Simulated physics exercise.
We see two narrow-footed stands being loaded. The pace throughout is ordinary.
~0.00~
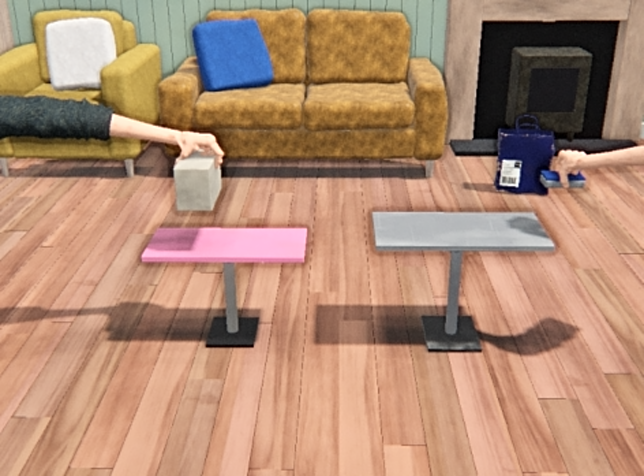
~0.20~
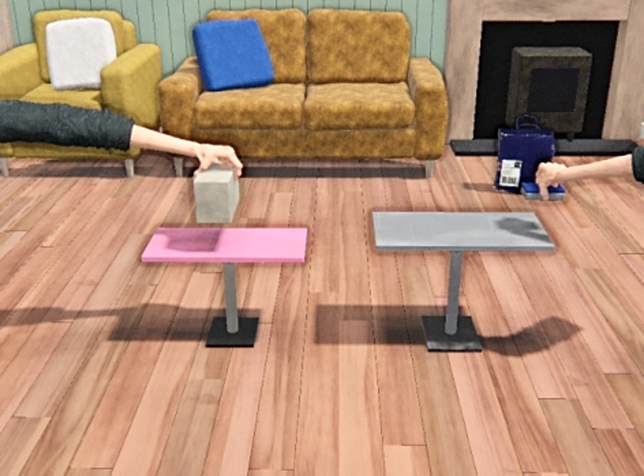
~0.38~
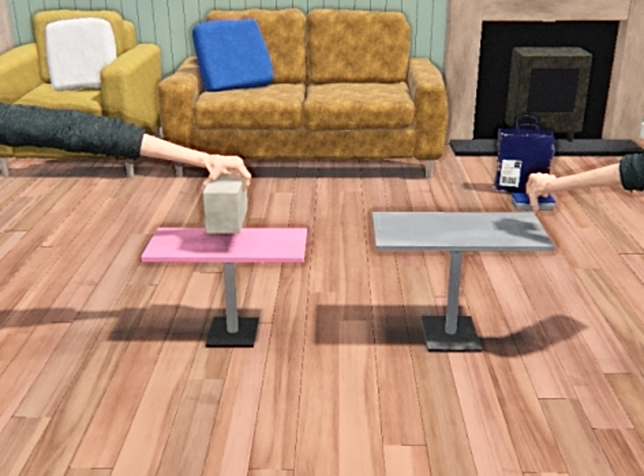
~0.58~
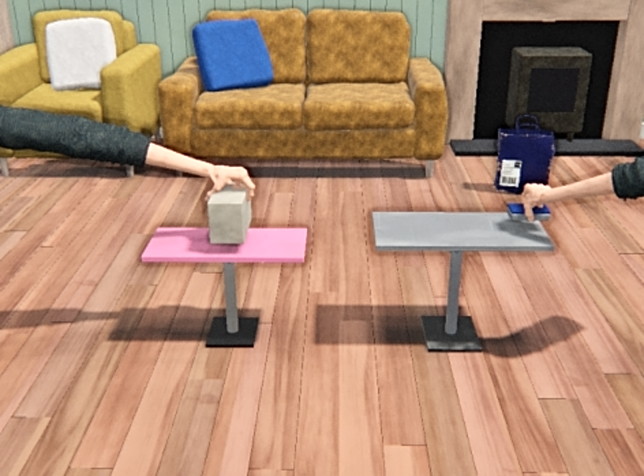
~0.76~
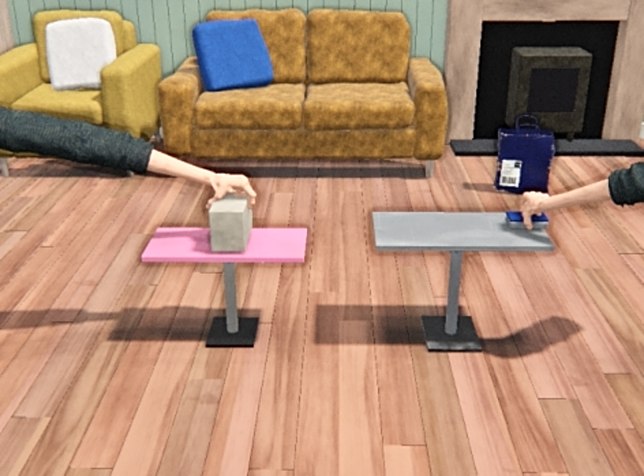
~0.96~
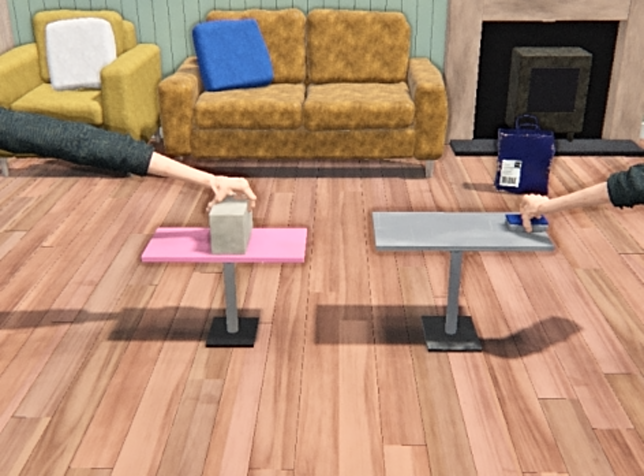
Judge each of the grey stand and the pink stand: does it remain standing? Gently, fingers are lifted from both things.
Result: The grey stand does not fall, the pink stand does not fall.
After 1.34 s, grey stand at rest near (458, 231); pink stand at rest near (228, 245).
At rest (2.0 s), the grey stand stays flat on its feet, near (458, 231); the pink stand stays flat on its feet, near (228, 245).
